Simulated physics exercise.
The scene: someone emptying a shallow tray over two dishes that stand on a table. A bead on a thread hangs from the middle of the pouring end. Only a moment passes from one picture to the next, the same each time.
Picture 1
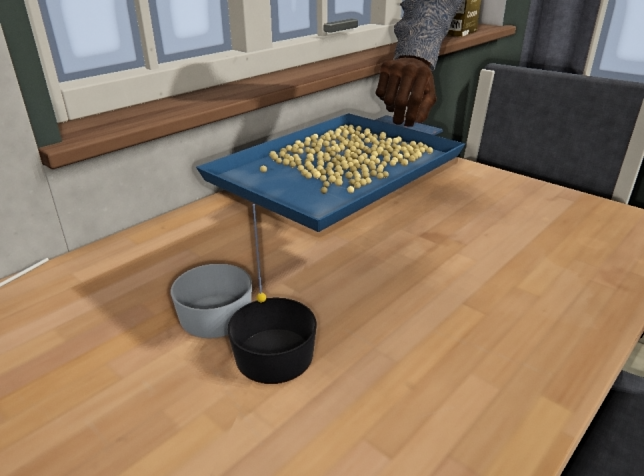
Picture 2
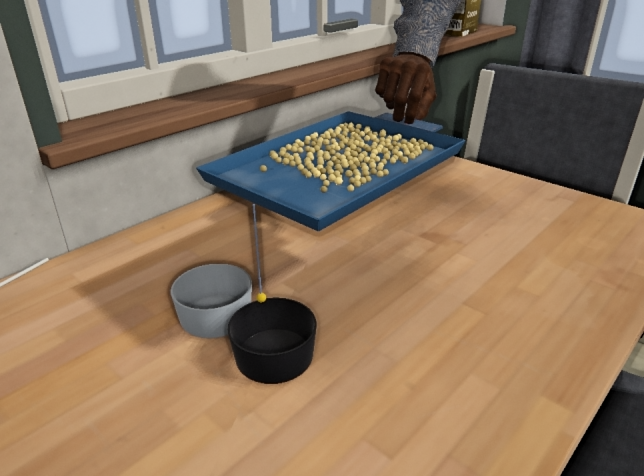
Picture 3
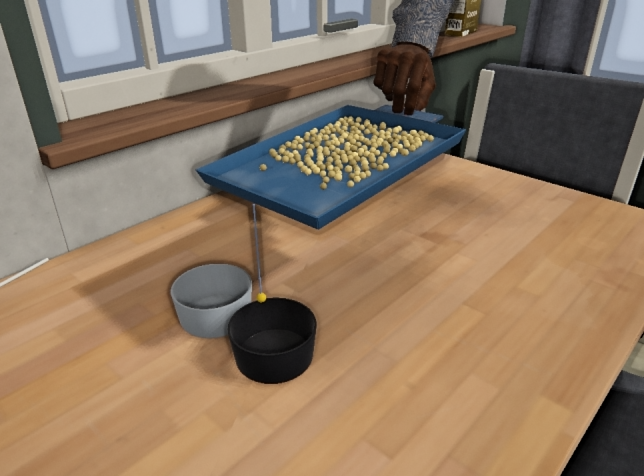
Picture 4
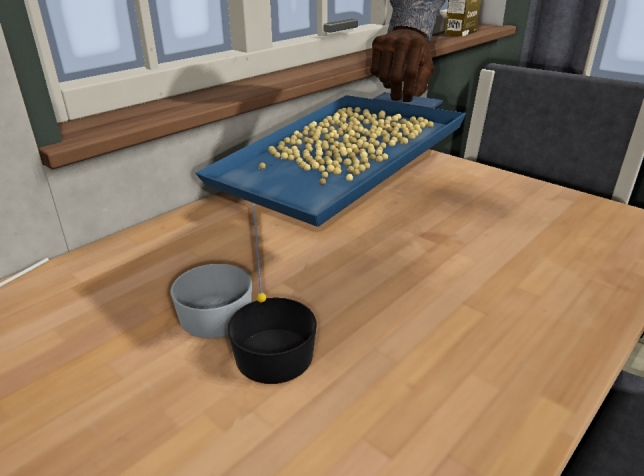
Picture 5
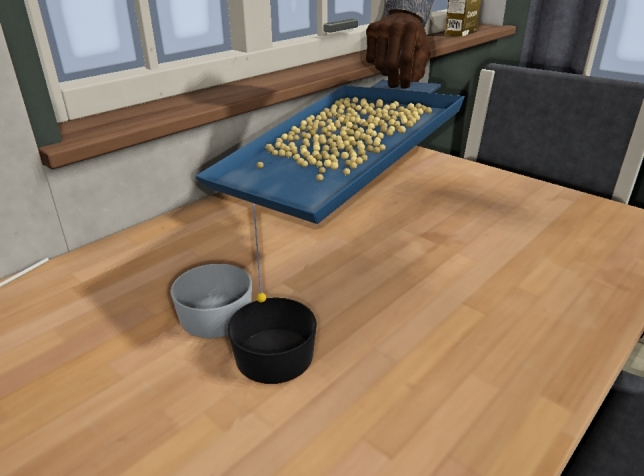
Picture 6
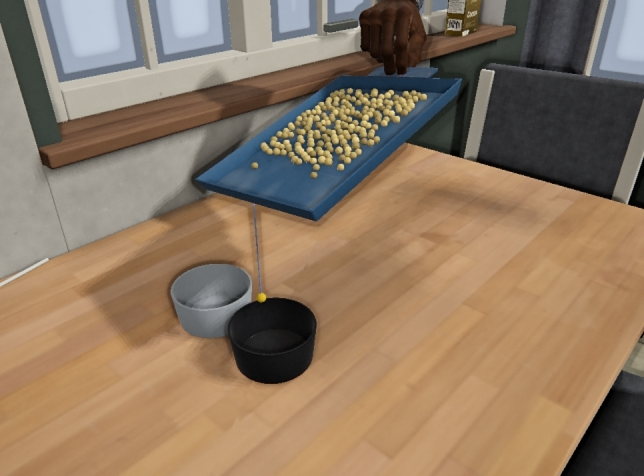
A blue tray of pale yellow beans starts nearly level above a grey dish and a black dish on a wooden table. A hand at its far end gradually raises that end, tilting the tray toward its lower left corner, and the beans shift slightly while remaining on the tray.
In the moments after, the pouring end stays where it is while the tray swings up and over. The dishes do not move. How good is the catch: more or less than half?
Together they catch over half.
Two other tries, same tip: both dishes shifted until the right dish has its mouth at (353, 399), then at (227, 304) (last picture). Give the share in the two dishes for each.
The first gives 0 %, the second 60 %.
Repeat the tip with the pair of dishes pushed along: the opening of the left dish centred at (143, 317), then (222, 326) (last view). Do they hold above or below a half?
One: Less than half. Two: Under half.
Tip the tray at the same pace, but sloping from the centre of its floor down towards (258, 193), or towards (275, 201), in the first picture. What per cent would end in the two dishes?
Roughly 50 per cent, and 40 per cent.
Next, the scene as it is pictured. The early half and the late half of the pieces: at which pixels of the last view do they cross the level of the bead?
Early half (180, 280), late half (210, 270).
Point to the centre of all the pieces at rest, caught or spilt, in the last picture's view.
At about (208, 312).
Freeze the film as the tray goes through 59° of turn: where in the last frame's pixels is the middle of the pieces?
Close to (211, 201).
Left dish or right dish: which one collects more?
The winner is left.
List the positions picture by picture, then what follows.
The first frame shows corners of the pouring end at (203, 167) and (318, 216), level; middle of the load at (352, 154), soya beans; left dish at (181, 316); right dish at (240, 360); bead on its thread at (261, 298).
The second frame shows corners of the pouring end at (203, 167) and (318, 215), level; middle of the load at (352, 153).
The third frame shows corners of the pouring end at (203, 169) and (317, 214), tipped barely, lowest at the left corner; middle of the load at (352, 147).
The fourth frame shows corners of the pouring end at (202, 172) and (315, 211), tipped a little, lowest at the left corner; middle of the load at (351, 139).
The fifth frame shows corners of the pouring end at (202, 174) and (313, 209), tipped a little, lowest at the left corner; middle of the load at (348, 131).
The sixth frame shows corners of the pouring end at (202, 177) and (311, 206), tipped clearly, lowest at the left corner; middle of the load at (343, 124), about two thirds on the move; left dish at (181, 316); right dish at (240, 360).
Soon, tray tipped steeply; about half on the tray; a small part in the left dish; a small part outside both; about a quarter in the air.
A while on, tray tipped right over; a stray few on the tray; about two thirds in the left dish; about a quarter outside both; a small part in the air.
Towards the end, tray tipped past a quarter turn; most in the left dish; about a quarter outside both.
Finally, tray tipped past a quarter turn; none in the right dish; most in the left dish; about a quarter outside both.
